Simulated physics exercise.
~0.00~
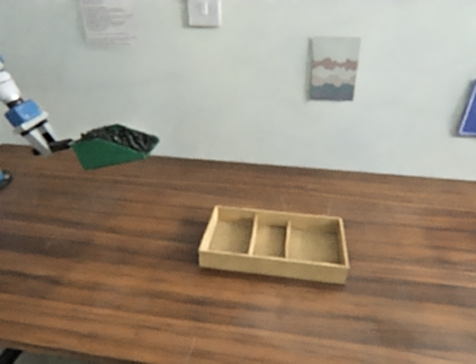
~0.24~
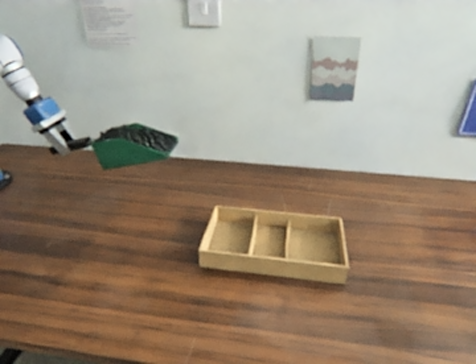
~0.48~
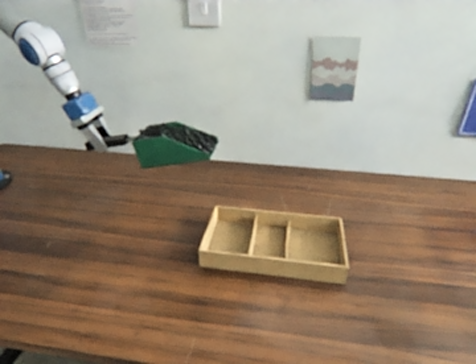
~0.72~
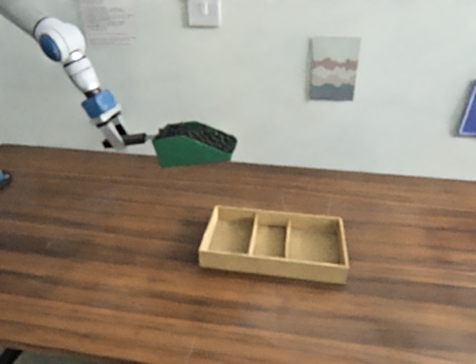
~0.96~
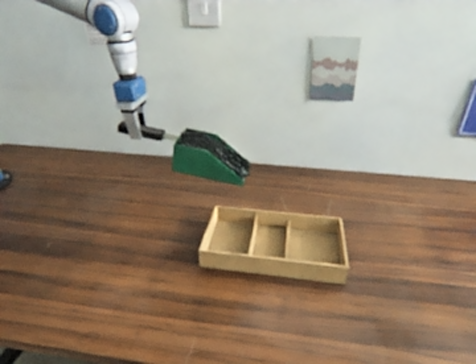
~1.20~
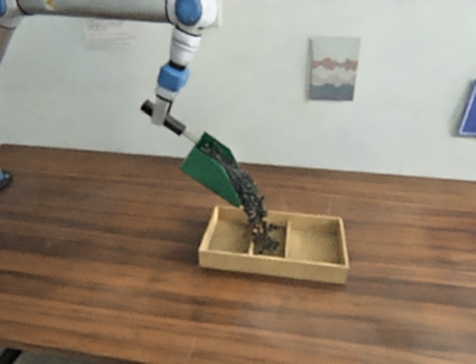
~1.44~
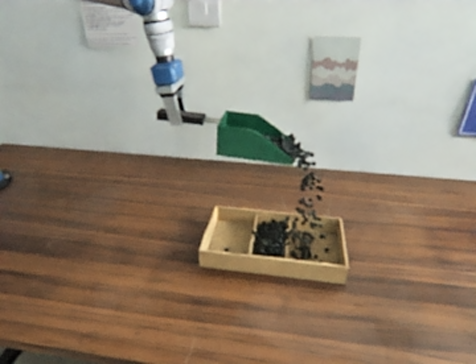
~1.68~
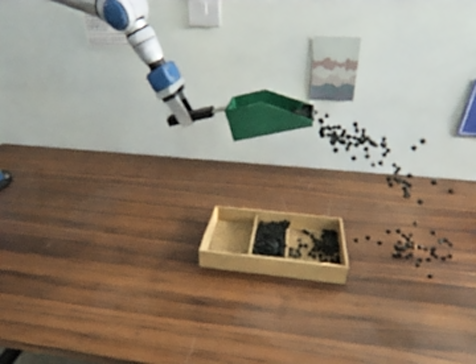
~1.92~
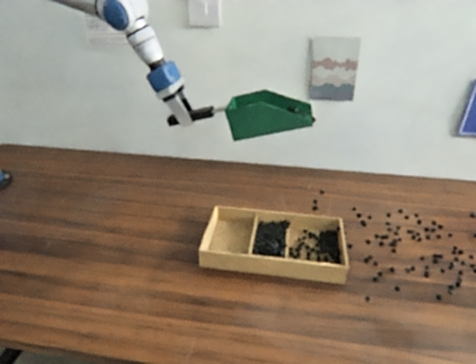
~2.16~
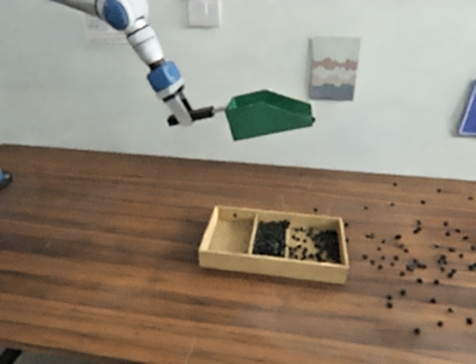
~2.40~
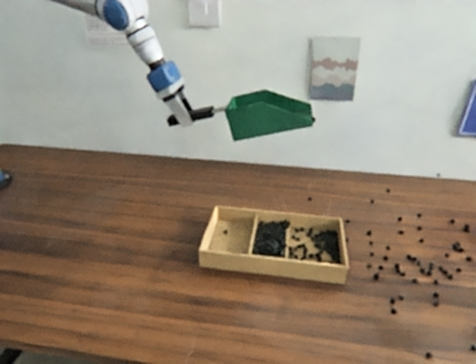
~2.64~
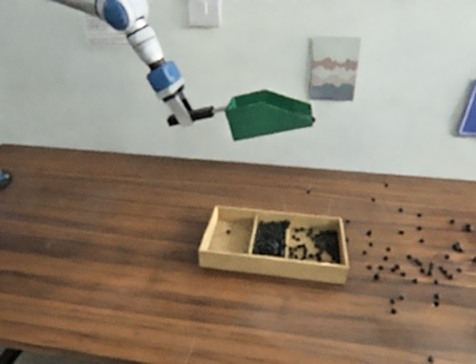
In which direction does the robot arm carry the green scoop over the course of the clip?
The arm carries the scoop to the right, from the left side of the view to above the wooden box.
